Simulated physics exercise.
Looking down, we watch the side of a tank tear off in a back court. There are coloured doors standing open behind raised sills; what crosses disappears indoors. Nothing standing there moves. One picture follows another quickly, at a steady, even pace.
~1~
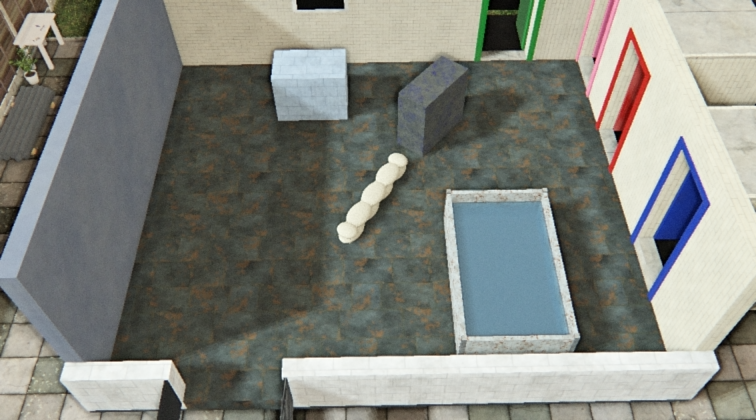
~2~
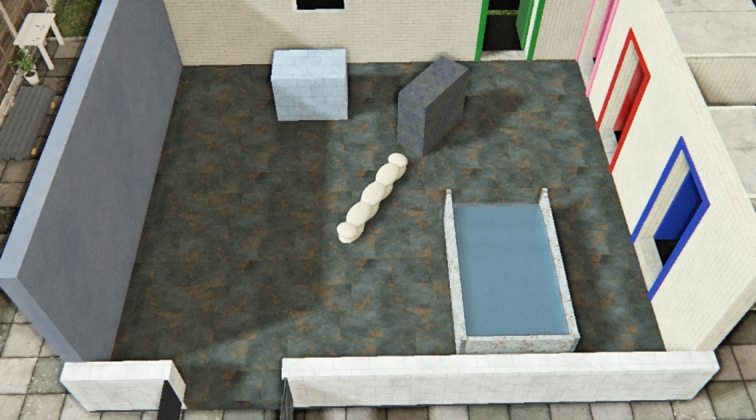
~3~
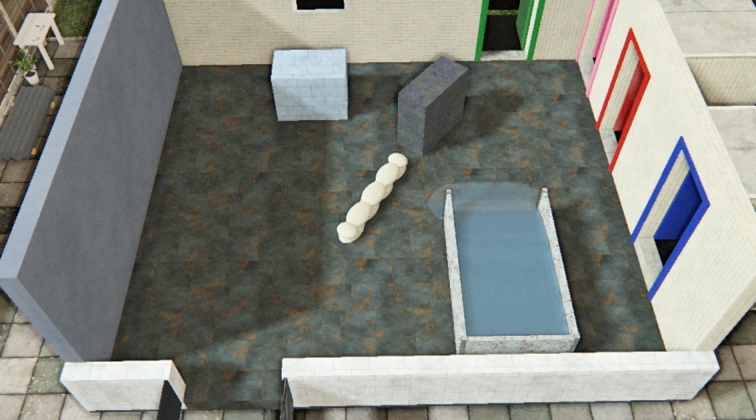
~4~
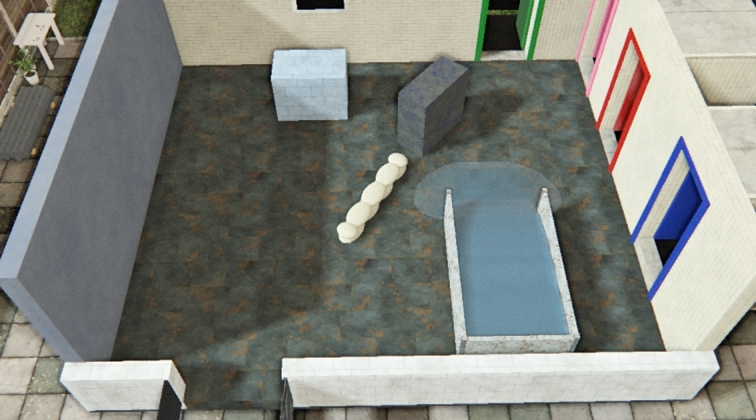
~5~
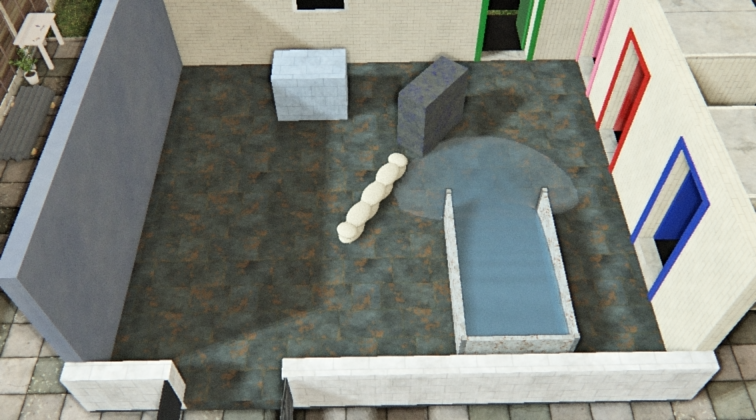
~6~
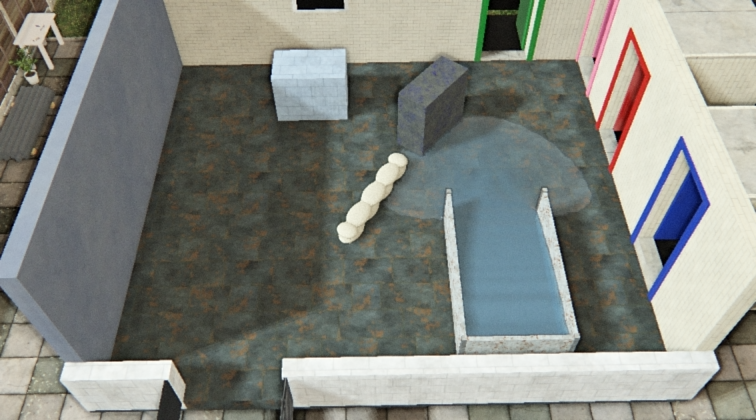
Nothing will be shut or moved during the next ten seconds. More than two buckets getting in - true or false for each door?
Red door: True; blue door: False; pink door: True; green door: True.
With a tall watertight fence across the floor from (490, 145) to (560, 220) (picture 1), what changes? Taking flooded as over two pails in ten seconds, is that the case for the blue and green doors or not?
Blue stays within, green runs over.
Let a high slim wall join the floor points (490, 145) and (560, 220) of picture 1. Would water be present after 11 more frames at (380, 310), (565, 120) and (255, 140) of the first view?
Results in order: Bone-dry / swamped / bone-dry.
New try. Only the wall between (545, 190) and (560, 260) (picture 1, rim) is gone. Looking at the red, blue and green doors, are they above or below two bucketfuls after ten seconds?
My guess is the red one breaks the limit, the blue one breaks the limit, and the green one breaks the limit.
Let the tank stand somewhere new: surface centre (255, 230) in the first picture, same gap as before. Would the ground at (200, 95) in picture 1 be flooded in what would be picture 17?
Soaked there.
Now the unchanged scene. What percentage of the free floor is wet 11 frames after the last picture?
Roughly 30 %.
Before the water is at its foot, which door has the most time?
Result: The blue one.
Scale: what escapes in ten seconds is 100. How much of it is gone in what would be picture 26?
Around 50 per cent.
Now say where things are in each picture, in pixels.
Still water in the open tank at (507, 262), in the first picture.
The front is at (441, 217), out from the gap on the open tank's far side, in the second picture.
Water pours out on the open tank's far side and has run to (433, 202), in the third picture.
The front is at (434, 175), out from the gap on the open tank's far side, in the fourth picture.
Water pours out on the open tank's far side and has run to (462, 140), in the fifth picture.
Water pours out on the open tank's far side and has run to (496, 121), in the sixth picture.
A moment on, water covers 20 % of the floor; the red door wet at the sill, nothing in, the blue door not reached, the pink door not reached, the green door under two buckets in.
Next, water covers 30 % of the floor; the red door under two buckets in, the blue door not reached, the pink door wet at the sill, nothing in, the green door over two buckets in.
Then, water covers 35 % of the floor; the red door under two buckets in, the blue door not reached, the pink door over two buckets in, the green door far over two buckets in.
Later, water covers 50 % of the floor; the red door over two buckets in, the blue door not reached, the pink door far over two buckets in, the green door far over two buckets in.
In the end, water covers 75 % of the floor; the red door over two buckets in, the blue door wet at the sill, nothing in, the pink door far over two buckets in, the green door far over two buckets in.
